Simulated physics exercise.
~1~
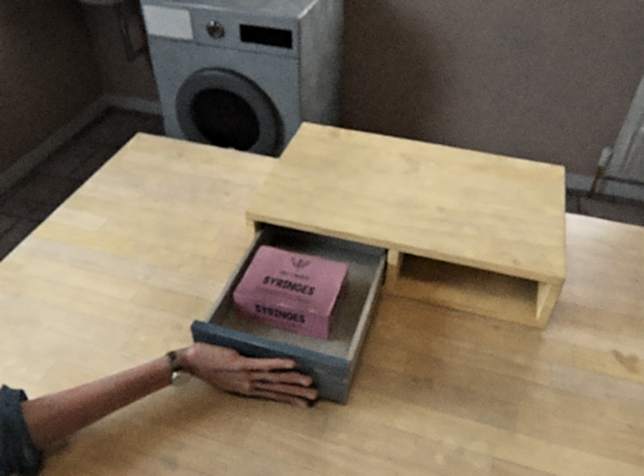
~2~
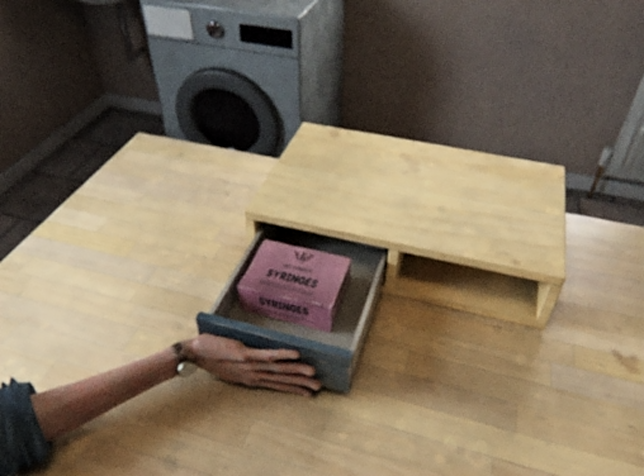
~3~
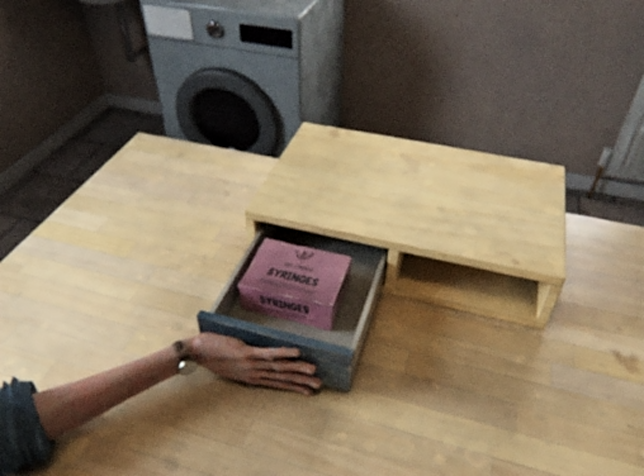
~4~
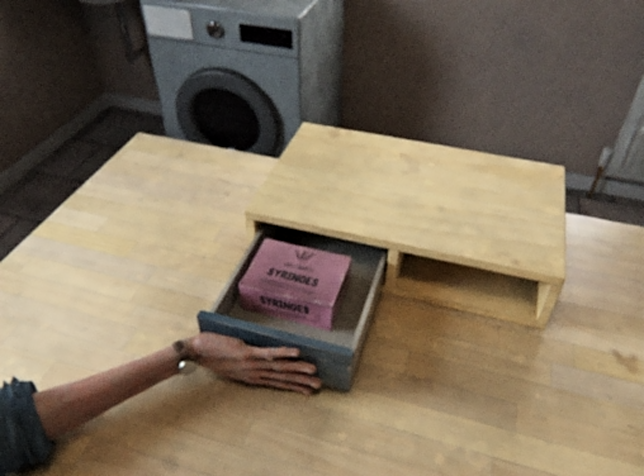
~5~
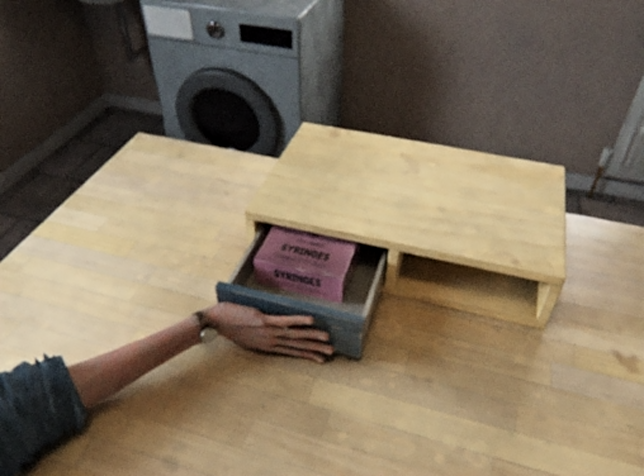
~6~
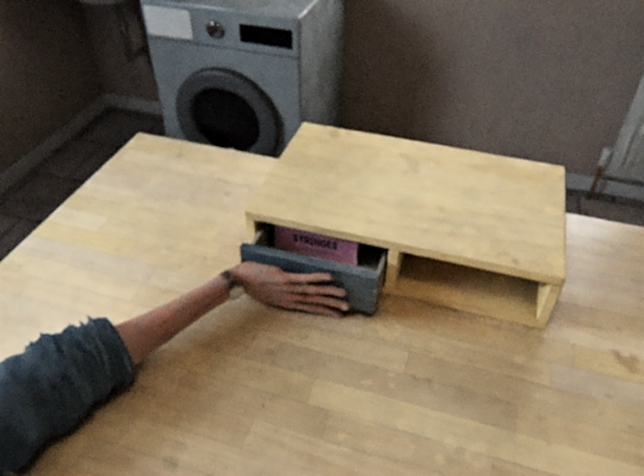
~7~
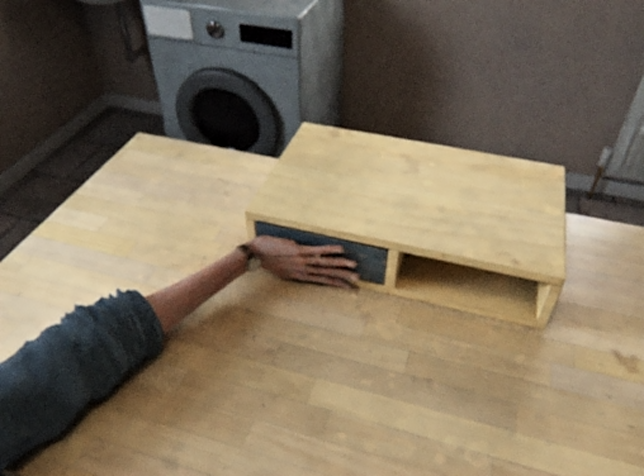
In the video, a hand rests on the front of an open drawer holding a pink box labelled syringes, in a wooden unit on a table. After a pause, the hand pushes the drawer inward until it sits flush, hiding the box inside.
